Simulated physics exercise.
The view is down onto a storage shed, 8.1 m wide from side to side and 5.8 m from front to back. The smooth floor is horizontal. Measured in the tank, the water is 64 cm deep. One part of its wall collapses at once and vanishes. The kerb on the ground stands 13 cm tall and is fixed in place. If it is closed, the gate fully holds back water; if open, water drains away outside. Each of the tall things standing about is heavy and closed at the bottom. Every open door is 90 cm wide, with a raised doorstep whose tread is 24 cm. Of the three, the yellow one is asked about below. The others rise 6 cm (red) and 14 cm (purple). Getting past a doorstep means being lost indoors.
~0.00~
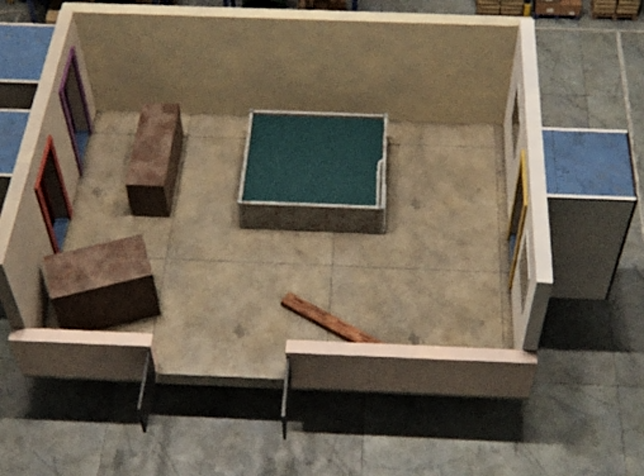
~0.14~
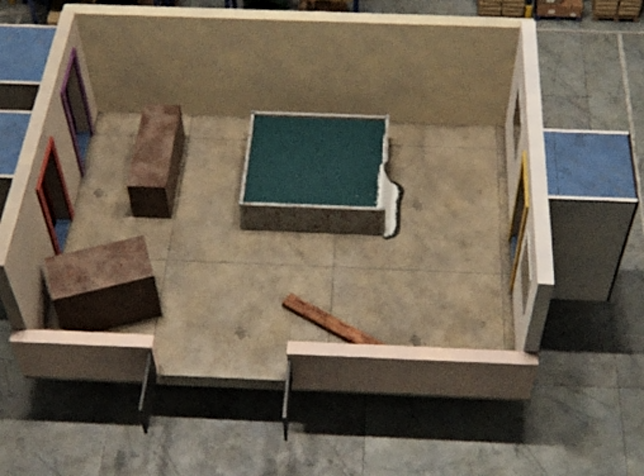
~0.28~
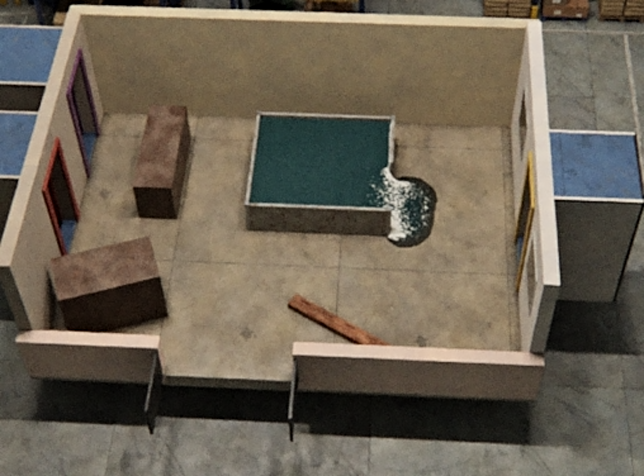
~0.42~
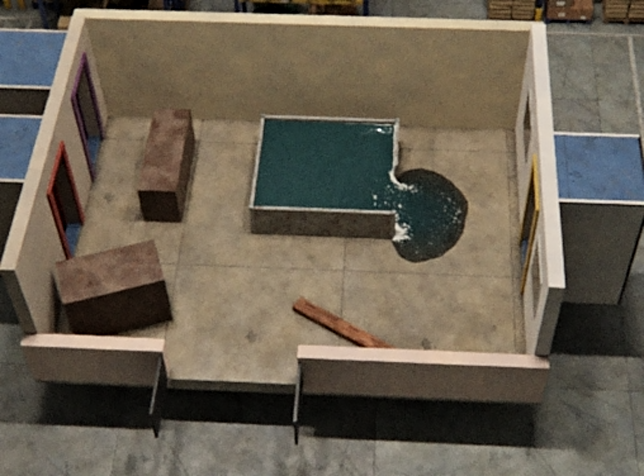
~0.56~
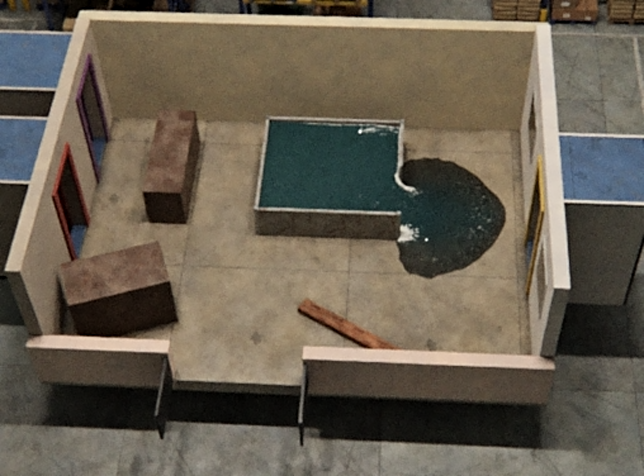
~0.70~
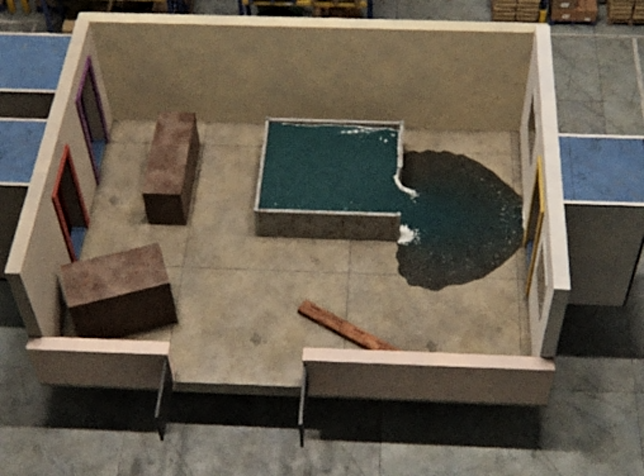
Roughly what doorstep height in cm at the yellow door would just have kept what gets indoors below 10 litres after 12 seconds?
A doorstep of about 28 cm.
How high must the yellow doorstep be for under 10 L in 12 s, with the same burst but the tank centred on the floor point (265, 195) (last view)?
It should be around 23 cm high.
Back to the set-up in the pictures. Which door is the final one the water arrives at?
The red door.
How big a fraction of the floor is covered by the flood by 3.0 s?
30 %.
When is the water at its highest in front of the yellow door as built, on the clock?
Peak time: About 2.0 s.
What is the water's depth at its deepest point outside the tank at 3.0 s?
Up to some 35 centimetres, I'd say.
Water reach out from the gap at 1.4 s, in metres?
Roughly 3.0 m from the gap.
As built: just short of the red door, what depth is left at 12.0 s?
The depth there is around 12.5 cm.
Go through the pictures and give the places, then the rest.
The first frame shows still water, 64 cm deep, in the tank at (315, 160); the yellow door at (517, 227) is dry.
In the second frame, the front is at (396, 227), 0.3 m from the gap at (382, 202); 0.3 m2 of floor is wet, 64 cm left at the back.
In the third frame, the gap is at (388, 204), the front 0.8 m out at (431, 204); the back of the tank holds 64 cm.
In the fourth frame, the gap is at (393, 207), the front 1.3 m out at (462, 215); the back of the tank holds 64 cm.
In the fifth frame, water pours out at (398, 208) and has run 1.9 m, to (500, 225); about 6 cm deep outside, 64 cm at the back.
In the sixth frame, the front is at (523, 237), 2.3 m from the gap at (397, 209); 4.9 m2 of floor is wet, 64 cm left at the back; the yellow door at (534, 234), 2.6 m from the gap, is still 0.5 m from the nearest water.
After 1.4 s water covers 20 % of the floor, deepest (37 cm) near (408, 220); 29 cm at the yellow door, 0 litres in over its 24 cm doorstep.
After 3.0 s water covers 30 % of the floor, deepest (35 cm) near (523, 374); 27 cm at the yellow door, 24 litres in over its 24 cm doorstep.
After 12.0 s water covers 95 % of the floor, deepest (14 cm) near (512, 383); 11 cm at the yellow door, 28 litres in over its 24 cm doorstep.
At the yellow door as built, the water arrived by 0.9 s and peaked near 32 cm at 2.0 s.
Run again over the same 12 s with other heights there, 32 litres in over 23.5 cm, 1 litre over 32 cm. The limit of 10 litres is kept from about 28 cm up.
